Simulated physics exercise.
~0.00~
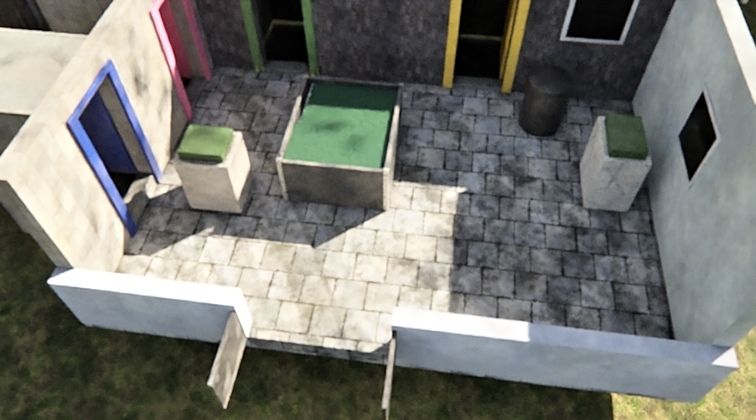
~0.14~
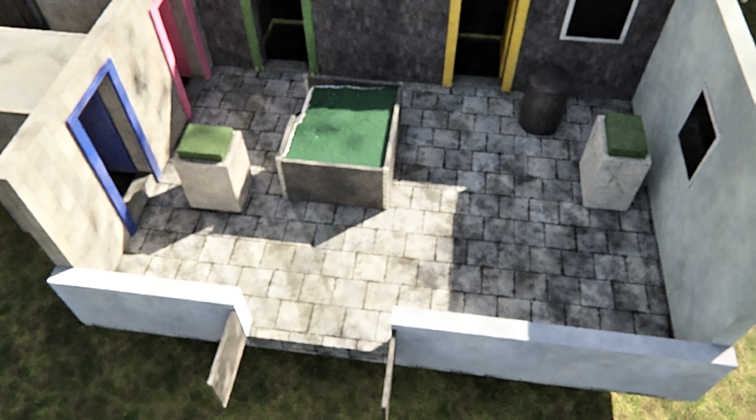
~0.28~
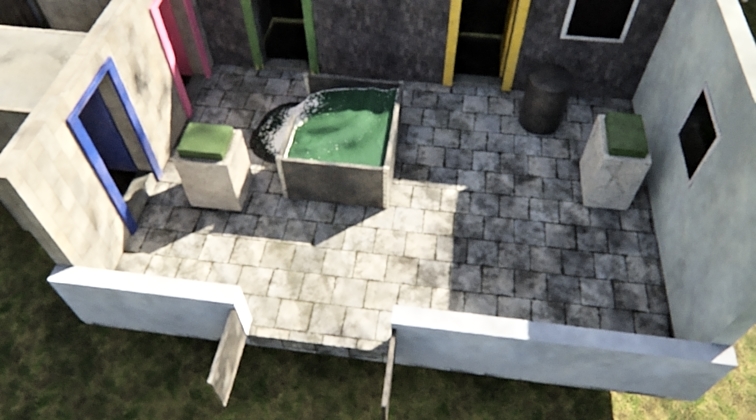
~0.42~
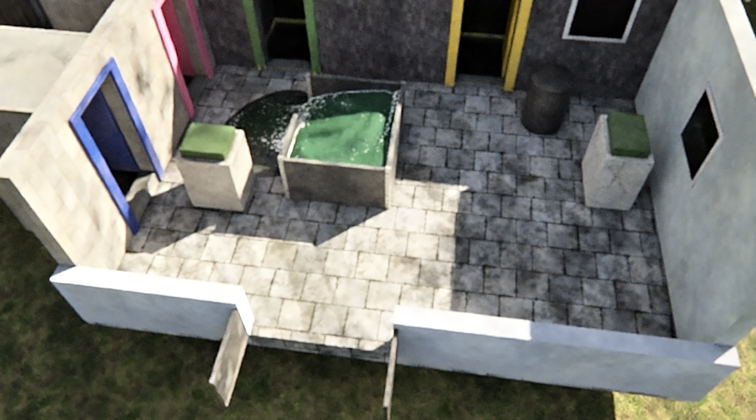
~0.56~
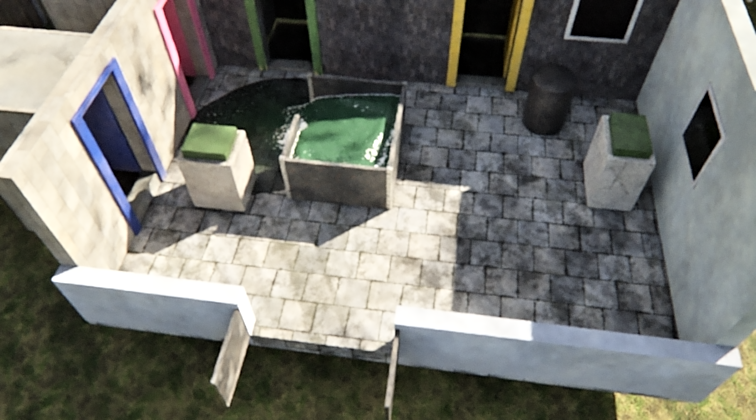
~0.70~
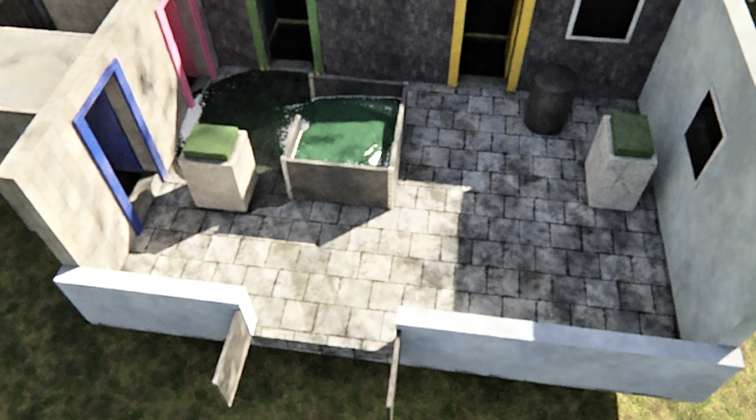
The clip shows a walled yard with coloured doorways and a tank of green water, whose left side gives way; water pours out and spreads leftward across the paving behind a green-topped block as the tank's level drops.
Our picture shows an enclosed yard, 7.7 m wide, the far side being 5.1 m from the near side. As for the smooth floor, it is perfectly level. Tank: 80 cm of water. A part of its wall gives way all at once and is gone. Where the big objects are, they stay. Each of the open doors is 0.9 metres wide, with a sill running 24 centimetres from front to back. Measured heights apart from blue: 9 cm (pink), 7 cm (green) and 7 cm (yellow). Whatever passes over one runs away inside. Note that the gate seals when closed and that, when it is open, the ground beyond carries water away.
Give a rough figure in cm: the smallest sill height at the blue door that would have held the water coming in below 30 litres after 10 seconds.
7 cm.
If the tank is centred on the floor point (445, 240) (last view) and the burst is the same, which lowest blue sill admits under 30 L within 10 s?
Some 9.0 cm.
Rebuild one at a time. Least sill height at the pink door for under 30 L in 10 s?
For pink: Close to 31 cm.
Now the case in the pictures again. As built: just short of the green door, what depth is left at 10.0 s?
Depth: Near 7.5 cm.
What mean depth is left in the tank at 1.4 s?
It averages near 48 cm.
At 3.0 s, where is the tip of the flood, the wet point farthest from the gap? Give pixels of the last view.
Near (107, 299).
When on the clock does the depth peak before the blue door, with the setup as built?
At roughly 2.0 s.
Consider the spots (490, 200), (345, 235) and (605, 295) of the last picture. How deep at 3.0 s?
Some 0, 0 and 0 cm.
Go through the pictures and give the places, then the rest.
In the first picture, the tank at (344, 124) is whole and still, 80 cm deep; the blue door at (124, 161) is dry.
In the second picture, the front is at a hidden place, 0.3 m from the gap at (305, 121); 0.3 m2 of floor is wet, 80 cm left at the back.
In the third picture, water pours out at (305, 123) and has run 0.8 m, to (256, 143); about 12 cm deep outside, 79 cm at the back.
In the fourth picture, the front is at a hidden place, 1.4 m from the gap at (308, 124); 2.0 m2 of floor is wet, 71 cm left at the back.
In the fifth picture, water pours out at (309, 125) and has run 2.1 m, to a hidden place; about 6 cm deep outside, 68 cm at the back.
In the sixth picture, water pours out at (310, 125) and has run 2.3 m, to (186, 107); about 6 cm deep outside, 68 cm at the back; 0.7 m in a straight line remain to the blue door at (130, 160).
After 1.4 s water covers 20 % of the floor, deepest (44 cm) near (219, 67); 10 cm at the blue door, 0 litres in over its 24 cm sill.
After 3.0 s water covers 25 % of the floor, deepest (25 cm) near (224, 122); 10 cm at the blue door, 0 litres in over its 24 cm sill.
After 10.0 s water covers 90 % of the floor, deepest (10 cm) near (113, 288); 6 cm at the blue door, 0 litres in over its 24 cm sill.
At the blue door as built, the water arrived by 1.1 s and peaked near 12 cm at 2.0 s.
Run again over the same 10 s with other heights there, 41 litres in over 6 cm, 19 litres over 8 cm. The limit of 30 litres is kept from about 7 cm up.
